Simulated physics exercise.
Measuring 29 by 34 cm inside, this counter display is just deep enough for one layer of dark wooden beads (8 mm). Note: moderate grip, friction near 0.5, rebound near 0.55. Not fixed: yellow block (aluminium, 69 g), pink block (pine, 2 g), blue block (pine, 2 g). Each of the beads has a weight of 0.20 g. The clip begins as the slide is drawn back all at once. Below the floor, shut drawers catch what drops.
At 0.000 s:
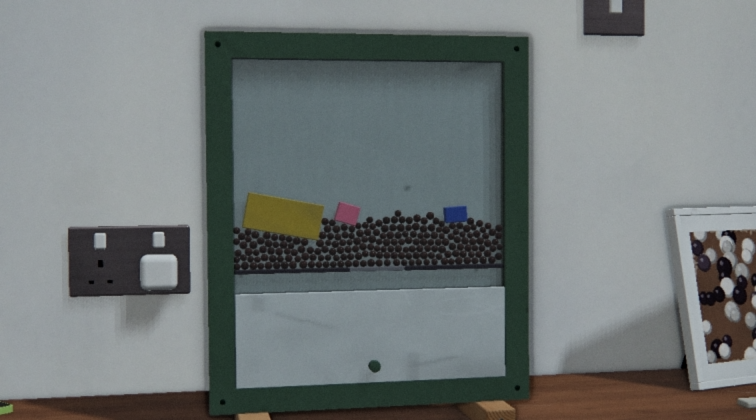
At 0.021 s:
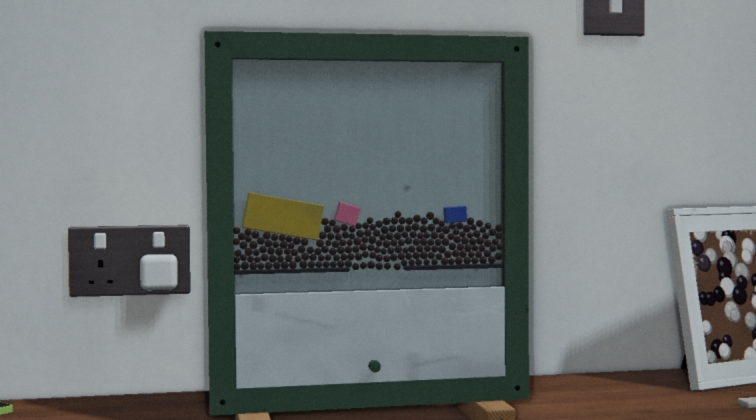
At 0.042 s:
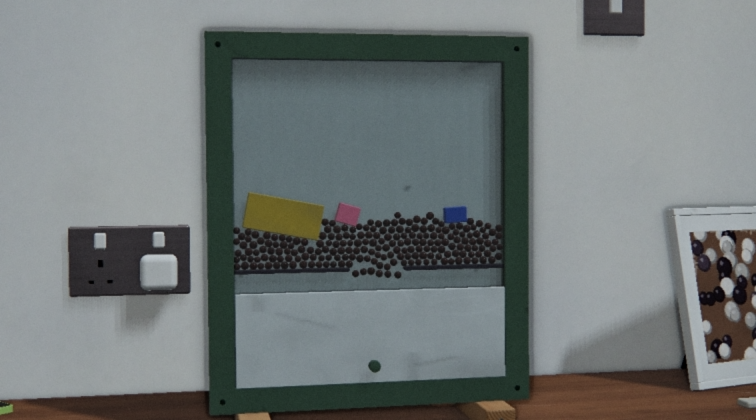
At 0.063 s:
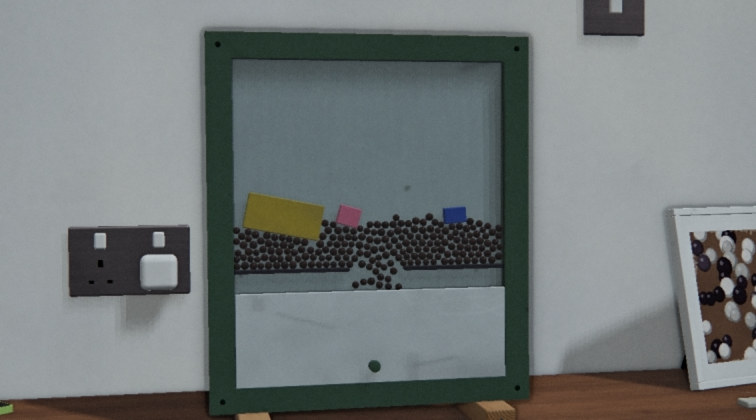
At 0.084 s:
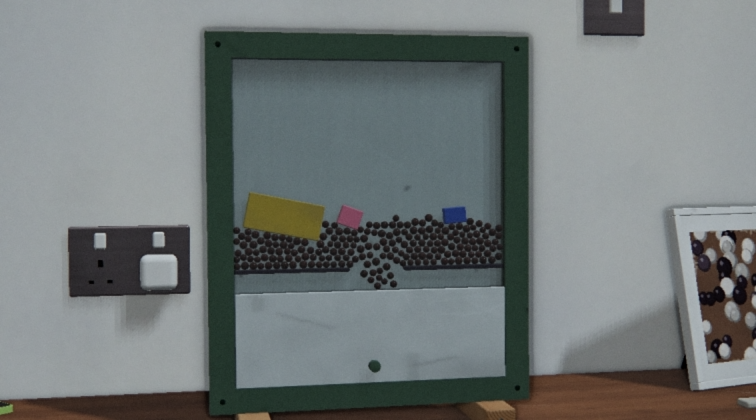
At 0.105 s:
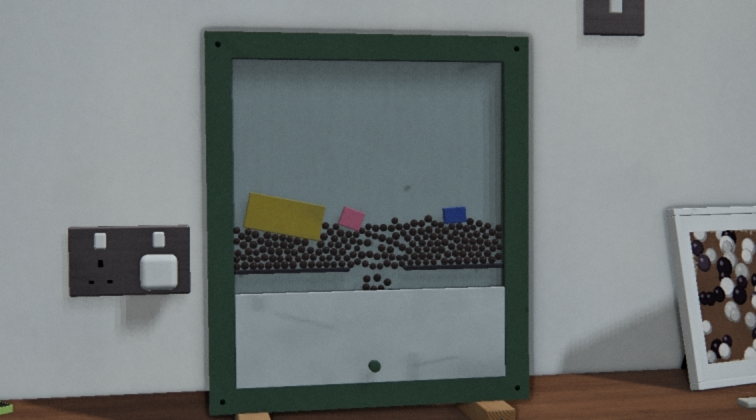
Dark beads in a green-framed display dropping through a gap in the floor, the pink block tilting slightly between yellow and blue blocks.
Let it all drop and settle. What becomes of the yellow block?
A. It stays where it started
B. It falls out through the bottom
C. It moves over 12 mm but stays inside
B.
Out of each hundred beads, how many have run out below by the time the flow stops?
About 50 per cent.
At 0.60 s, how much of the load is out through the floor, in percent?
It should be near 45 per cent.
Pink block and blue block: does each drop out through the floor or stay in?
Pink block drops out, blue block out.
After 0.26 s, 30 % are out; yellow block moved 1.1 cm tilted 22°; pink block moved 7.0 cm tilted 79°; blue block moved 0.2 cm tilted 6°.
After 0.60 s, 45 % are out; yellow block moved 10.5 cm tilted 75°; pink block below the floor; blue block moved 1.0 cm tilted 22°.
After 1.30 s, 50 % are out; yellow block below the floor; pink block below the floor; blue block below the floor.
Settled by 1.5 s, 50 % are out; yellow block below the floor; pink block below the floor; blue block below the floor.
